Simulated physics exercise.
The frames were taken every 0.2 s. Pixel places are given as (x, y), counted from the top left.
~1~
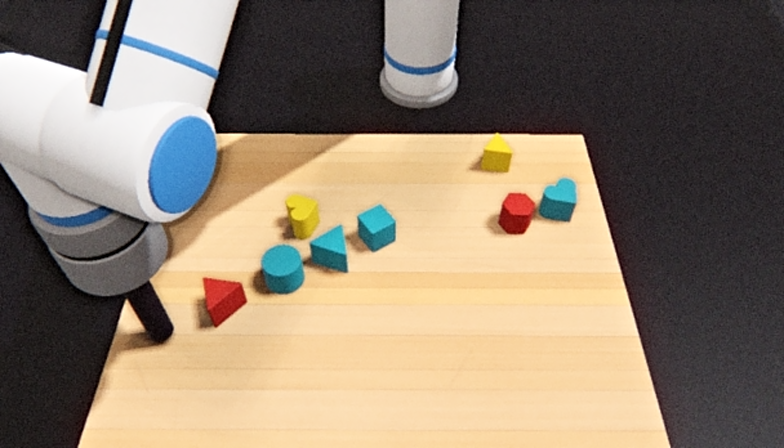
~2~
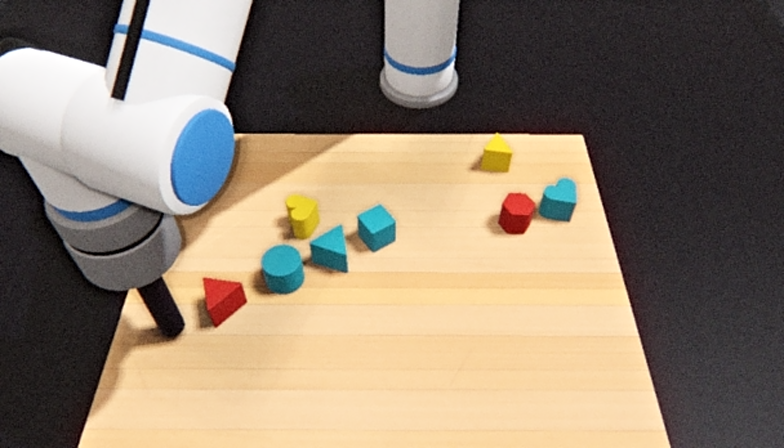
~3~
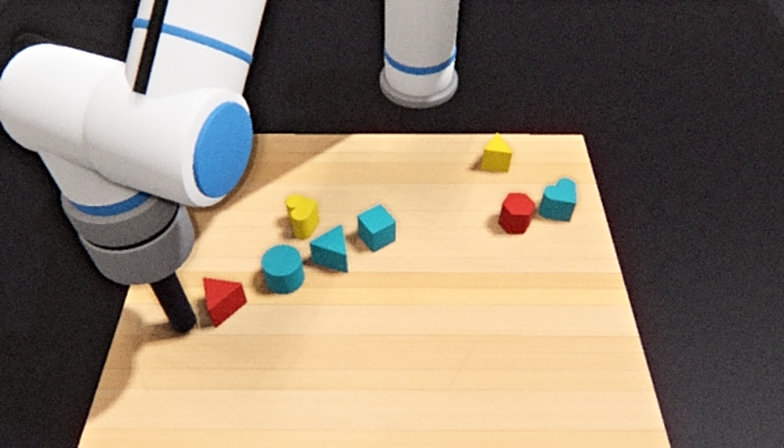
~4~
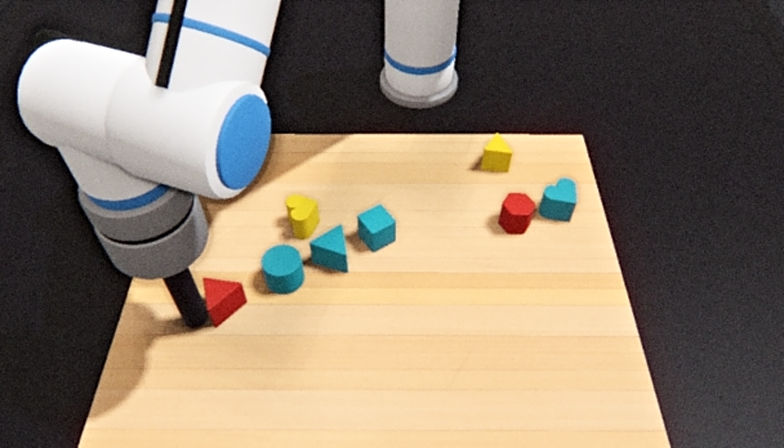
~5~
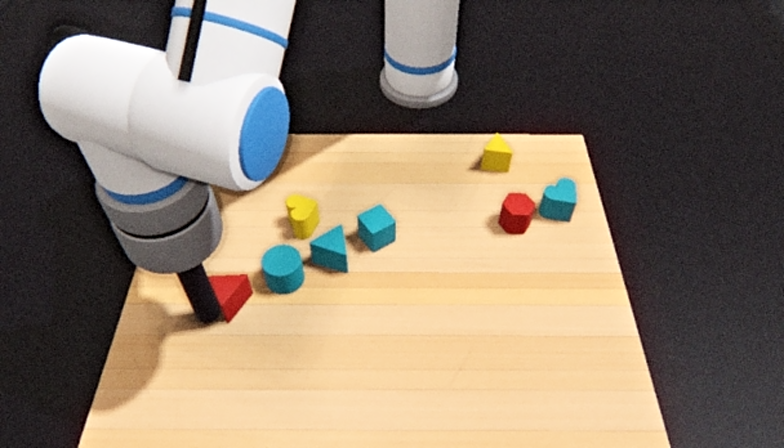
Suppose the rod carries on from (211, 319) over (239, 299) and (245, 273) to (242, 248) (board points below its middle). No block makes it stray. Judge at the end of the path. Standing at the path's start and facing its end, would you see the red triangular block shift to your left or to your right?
Towards the right-hand side.
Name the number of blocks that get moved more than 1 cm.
The result: One block.
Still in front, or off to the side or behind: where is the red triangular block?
The red triangular block is left behind or beside.
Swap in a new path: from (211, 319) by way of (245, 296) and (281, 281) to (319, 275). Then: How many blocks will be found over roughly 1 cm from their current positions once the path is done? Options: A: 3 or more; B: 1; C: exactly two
Option A.
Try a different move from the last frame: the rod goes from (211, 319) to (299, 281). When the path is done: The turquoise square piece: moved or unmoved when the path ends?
It keeps its spot.
On the path given first. One third of the way, rod (237, 293); red triangular block (249, 263), turned 30° anticlockwise.
Two thirds of the way, rod (243, 267); red triangular block (259, 240); turquoise cylinder (286, 257).
At the end, rod (241, 242); red triangular block (262, 233), turned 15° clockwise; turquoise cylinder (286, 257); yellow heart block in place.
